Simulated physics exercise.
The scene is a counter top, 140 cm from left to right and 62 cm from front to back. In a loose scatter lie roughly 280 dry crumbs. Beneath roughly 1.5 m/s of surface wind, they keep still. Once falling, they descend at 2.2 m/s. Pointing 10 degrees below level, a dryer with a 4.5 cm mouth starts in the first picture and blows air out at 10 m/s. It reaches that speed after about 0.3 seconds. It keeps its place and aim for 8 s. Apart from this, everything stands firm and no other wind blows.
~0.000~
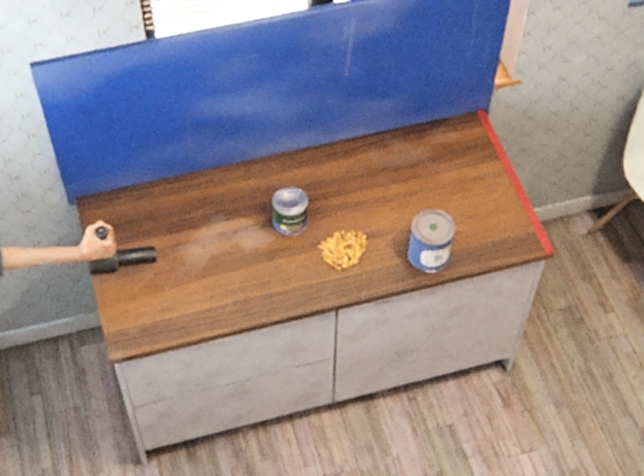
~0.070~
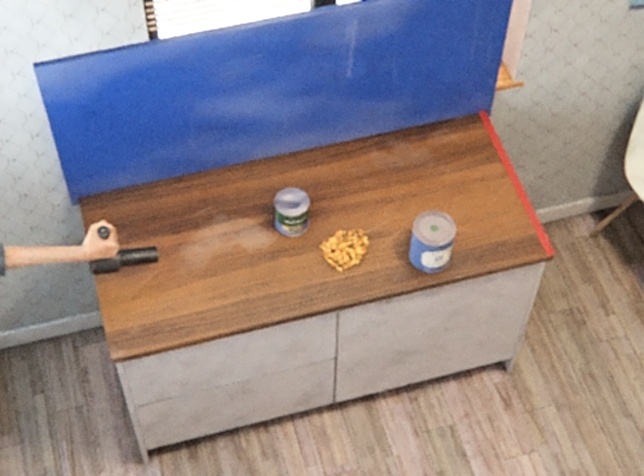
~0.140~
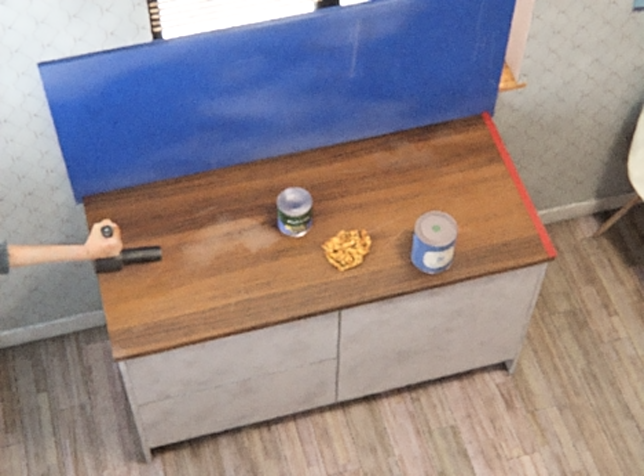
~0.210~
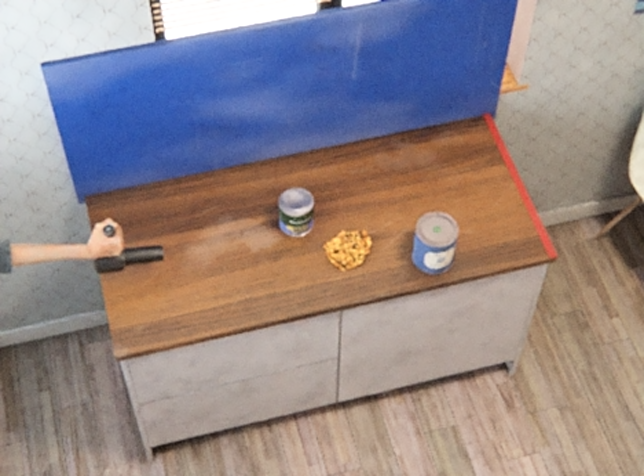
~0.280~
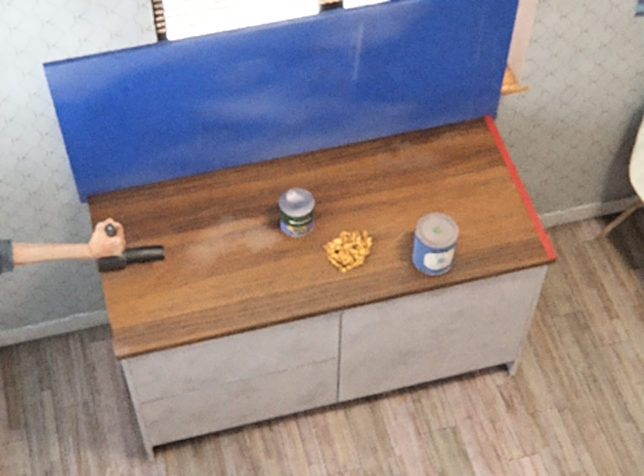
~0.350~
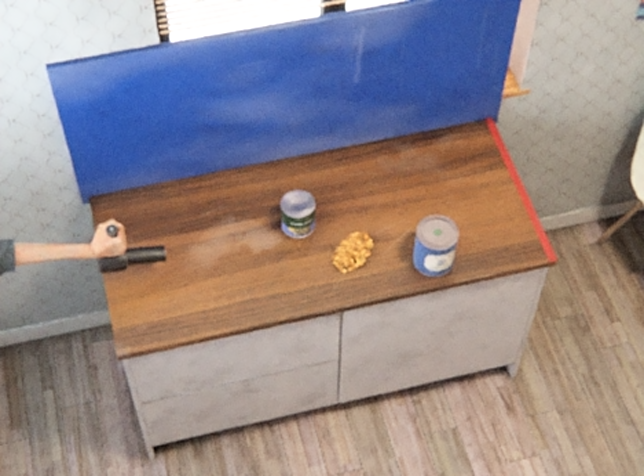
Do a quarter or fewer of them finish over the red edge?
No, more than a quarter do.
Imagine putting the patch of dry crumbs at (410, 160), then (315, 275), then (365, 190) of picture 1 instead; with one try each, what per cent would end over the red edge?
First try near 0 %, second near 0 %, third near 2 %.
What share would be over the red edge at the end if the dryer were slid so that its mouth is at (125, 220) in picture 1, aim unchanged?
0 per cent.
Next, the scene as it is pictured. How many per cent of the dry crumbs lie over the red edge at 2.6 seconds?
It comes to around 40 %.
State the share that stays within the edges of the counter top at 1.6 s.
Some 30 percent are still there.
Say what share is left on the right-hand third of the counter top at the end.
About 15 percent.
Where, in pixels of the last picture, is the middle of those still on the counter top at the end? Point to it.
Around (427, 281).
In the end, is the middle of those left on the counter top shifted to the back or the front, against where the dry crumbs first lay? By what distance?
Shift: Towards the near end, some 15 cm.
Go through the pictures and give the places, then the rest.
In the first frame, the middle of the dry crumbs is near (341, 250), none has stirred yet and the mouth of the dryer is at (155, 254).
In the second frame, the middle of the dry crumbs is near (344, 250), none has stirred yet and the red edge is centred on (519, 179).
In the third frame, the middle of the dry crumbs is near (346, 250), none has stirred yet, the top of a tin is at (295, 201) and the top of a tin is at (436, 228).
In the fourth frame, the middle of the dry crumbs is near (347, 251) and none has stirred yet.
In the fifth frame, the middle of the dry crumbs is near (347, 251) and none has stirred yet.
In the sixth frame, the middle of the dry crumbs is near (351, 252), the farthest in sight from the dryer is at (371, 241) and about 25 % have left their places.
After 1.6 s, 36 % are over the red edge; the middle of those still in play is near (425, 245); 77 % have settled or left.
After 2.6 s, 39 % are over the red edge; the middle of those still in play is near (425, 245); 81 % have settled or left.
After 4.4 s, 41 % are over the red edge; the middle of those still in play is near (411, 261); 88 % have settled or left.
After 8.0 s, at the end, 44 % are over the red edge; the middle of those still in play is near (427, 281).
